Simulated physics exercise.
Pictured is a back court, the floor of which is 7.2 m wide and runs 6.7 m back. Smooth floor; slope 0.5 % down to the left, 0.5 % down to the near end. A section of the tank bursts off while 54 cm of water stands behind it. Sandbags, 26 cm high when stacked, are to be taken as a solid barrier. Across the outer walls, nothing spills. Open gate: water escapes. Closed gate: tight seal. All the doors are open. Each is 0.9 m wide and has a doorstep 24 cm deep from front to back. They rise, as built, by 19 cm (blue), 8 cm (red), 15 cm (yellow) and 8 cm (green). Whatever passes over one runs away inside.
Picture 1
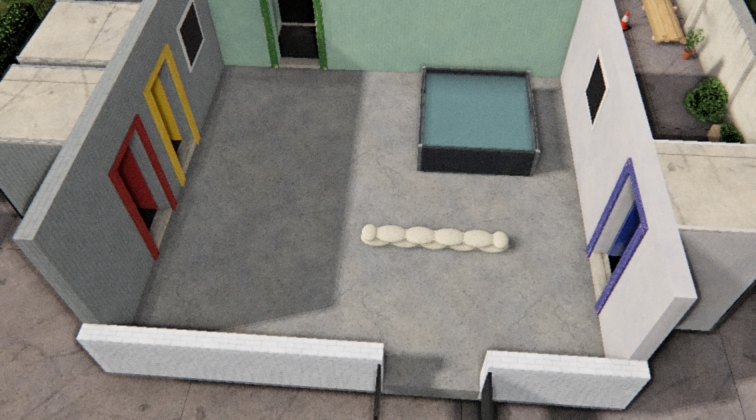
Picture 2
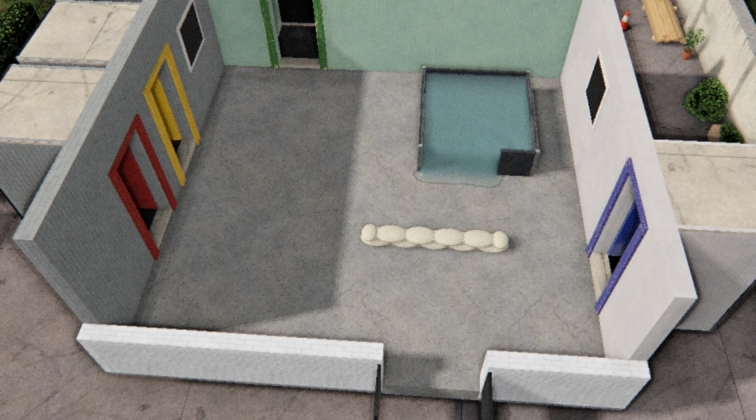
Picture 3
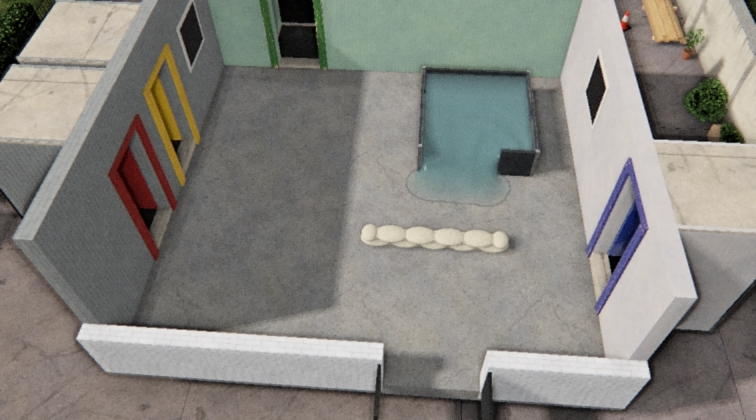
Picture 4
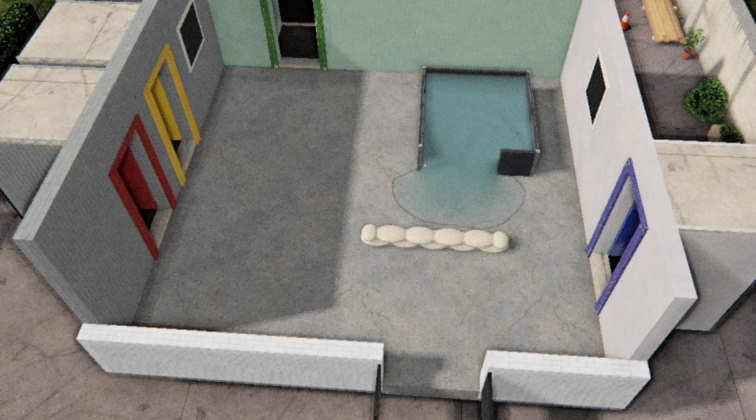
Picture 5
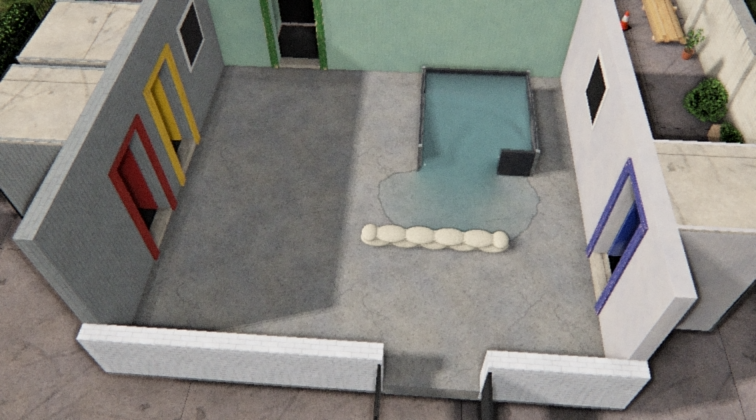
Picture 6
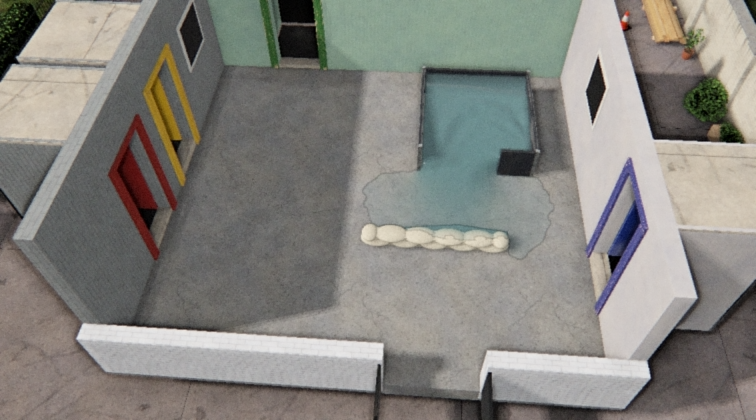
At the start, a dark-sided tank of water stands whole against the green back wall of a walled court. Part of its front then gives way, and water pours onto the floor, fanning out toward a row of pale sandbags, reaching them and spreading wider to both sides.
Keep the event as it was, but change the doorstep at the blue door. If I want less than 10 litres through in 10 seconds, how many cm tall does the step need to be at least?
You would need about 11.5 cm.
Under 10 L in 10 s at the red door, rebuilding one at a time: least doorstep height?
I'd raise red to close to 10.0 cm.
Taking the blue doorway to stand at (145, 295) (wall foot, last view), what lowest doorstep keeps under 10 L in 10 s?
Roughly 7.0 cm, give or take.
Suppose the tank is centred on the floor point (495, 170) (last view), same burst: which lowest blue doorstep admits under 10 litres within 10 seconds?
You'd need some 16 cm.
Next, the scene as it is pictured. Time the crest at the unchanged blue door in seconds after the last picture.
At roughly 1.4 s.
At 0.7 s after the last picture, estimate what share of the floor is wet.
Close to 15 per cent of it is wet.
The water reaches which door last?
Door: Green.
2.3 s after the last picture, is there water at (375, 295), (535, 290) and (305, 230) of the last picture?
First wet through, second wet through, third wet through.
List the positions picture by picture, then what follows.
The first picture shows the tank at (477, 111) is whole and still, 54 cm deep; the blue door at (611, 246) is dry.
In the second picture, the front is at (475, 183), 0.3 m from the gap at (459, 163); 0.3 m2 of floor is wet, 54 cm left at the back.
In the third picture, the gap is at (459, 165), the front 0.7 m out at (459, 200); the back of the tank holds 54 cm.
In the fourth picture, water pours out at (459, 165) and has run 1.2 m, to (476, 225); about 8 cm deep outside, 54 cm at the back.
In the fifth picture, water pours out at (459, 166) and has run 1.5 m, to (410, 233); about 7 cm deep outside, 54 cm at the back.
In the sixth picture, the front is at (517, 254), 1.8 m from the gap at (459, 165); 3.8 m2 of floor is wet, 50 cm left at the back; the blue door at (611, 246), 3.1 m from the gap, is still 1.2 m from the nearest water.
Then, 0.7 s after the last picture water covers 15 % of the floor, deepest (38 cm) near (438, 232); 2 cm at the blue door, 0 litres in over its 19 cm doorstep.
Then, 2.3 s after the last picture water covers 55 % of the floor, deepest (26 cm) near (448, 232); 13 cm at the blue door, 0 litres in over its 19 cm doorstep.
Then, 9.3 s after the last picture water covers 95 % of the floor, deepest (10 cm) near (123, 351); 4 cm at the blue door, 0 litres in over its 19 cm doorstep.
At the blue door as built, the water peaked near 15 cm, 1.3 s after the last picture.
Run again over the same 10 s with other heights there, 22 litres in over 9.5 cm, 2 litres over 15 cm. The limit of 10 litres is kept from about 11.5 cm up.
